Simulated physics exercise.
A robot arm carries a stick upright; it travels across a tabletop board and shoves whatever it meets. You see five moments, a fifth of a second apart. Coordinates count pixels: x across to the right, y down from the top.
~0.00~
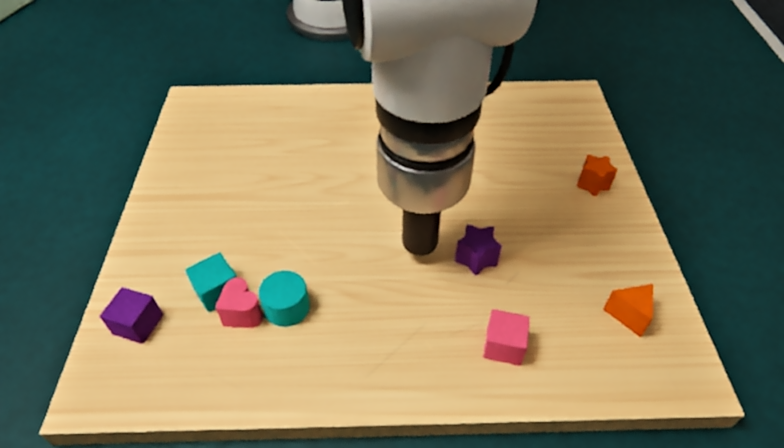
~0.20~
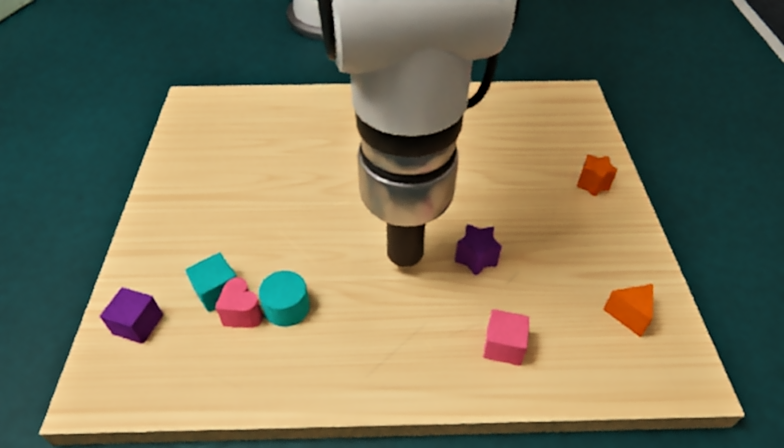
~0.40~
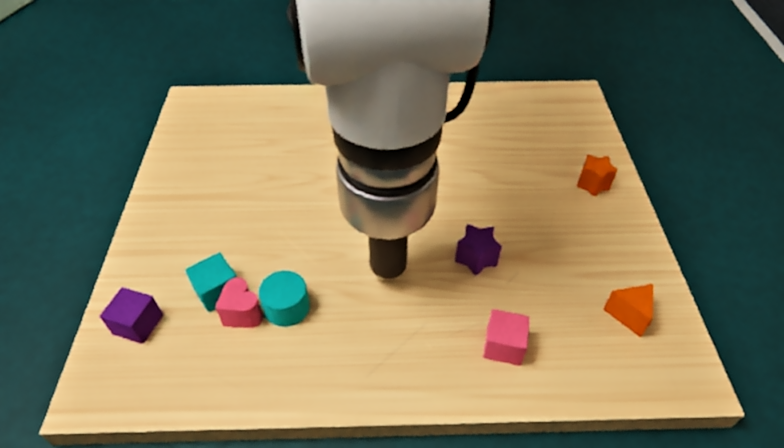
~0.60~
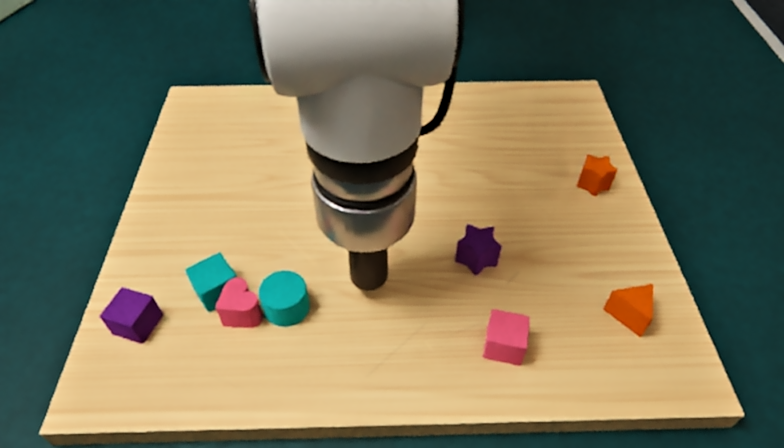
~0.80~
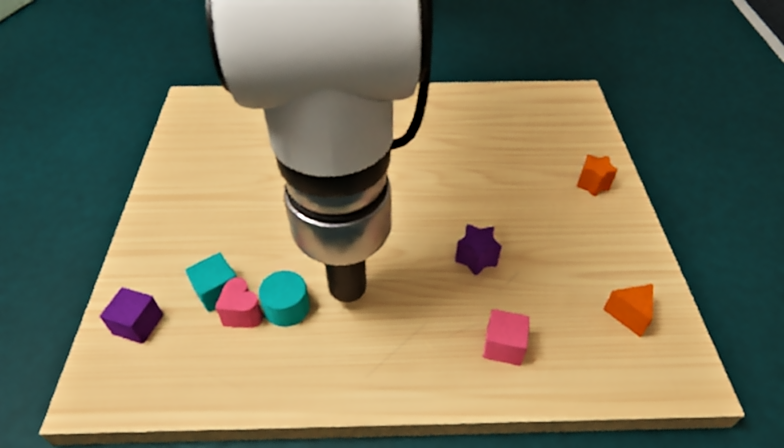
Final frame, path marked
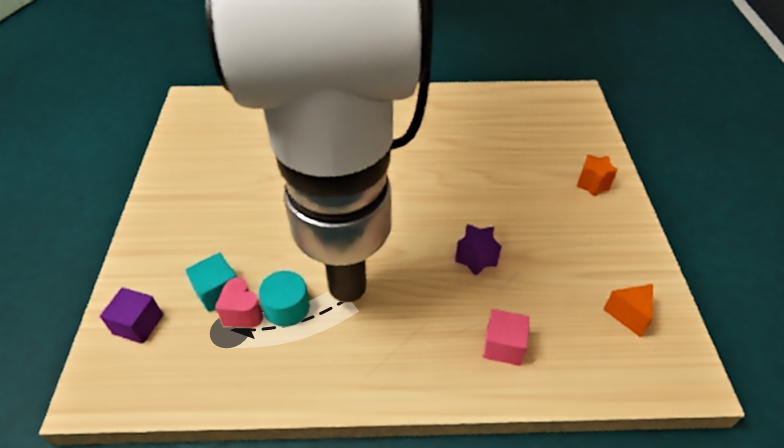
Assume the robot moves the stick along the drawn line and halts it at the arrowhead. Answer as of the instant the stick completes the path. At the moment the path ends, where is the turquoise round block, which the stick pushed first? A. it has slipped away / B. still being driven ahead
That would be B.
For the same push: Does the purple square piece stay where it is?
Short answer: No.
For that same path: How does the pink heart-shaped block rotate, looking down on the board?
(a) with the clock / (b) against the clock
Letter a.
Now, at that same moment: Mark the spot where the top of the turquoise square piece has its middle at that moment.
I expect it at (195, 262).
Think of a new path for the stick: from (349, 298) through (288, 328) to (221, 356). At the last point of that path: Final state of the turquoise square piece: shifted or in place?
Somewhere new.
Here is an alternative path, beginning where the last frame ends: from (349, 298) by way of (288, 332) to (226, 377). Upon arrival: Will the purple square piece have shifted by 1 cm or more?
Short answer: No.
The drawn path runs from (349, 298) by way of (313, 317) and (272, 328) to (230, 330).
On the path given first. One third of the way, stick (310, 307); pink heart-shaped block (226, 299), turned 25° clockwise; turquoise round block (266, 291).
Two thirds of the way, stick (268, 318); turquoise square piece (201, 268), turned 25° clockwise; pink heart-shaped block (185, 304), turned 30° clockwise; turquoise round block (225, 298).
At the end, stick (226, 320); purple square piece (105, 306), turned 15° clockwise; turquoise square piece (195, 262), turned 35° clockwise; pink heart-shaped block (145, 307), turned 20° clockwise; turquoise round block (185, 297).
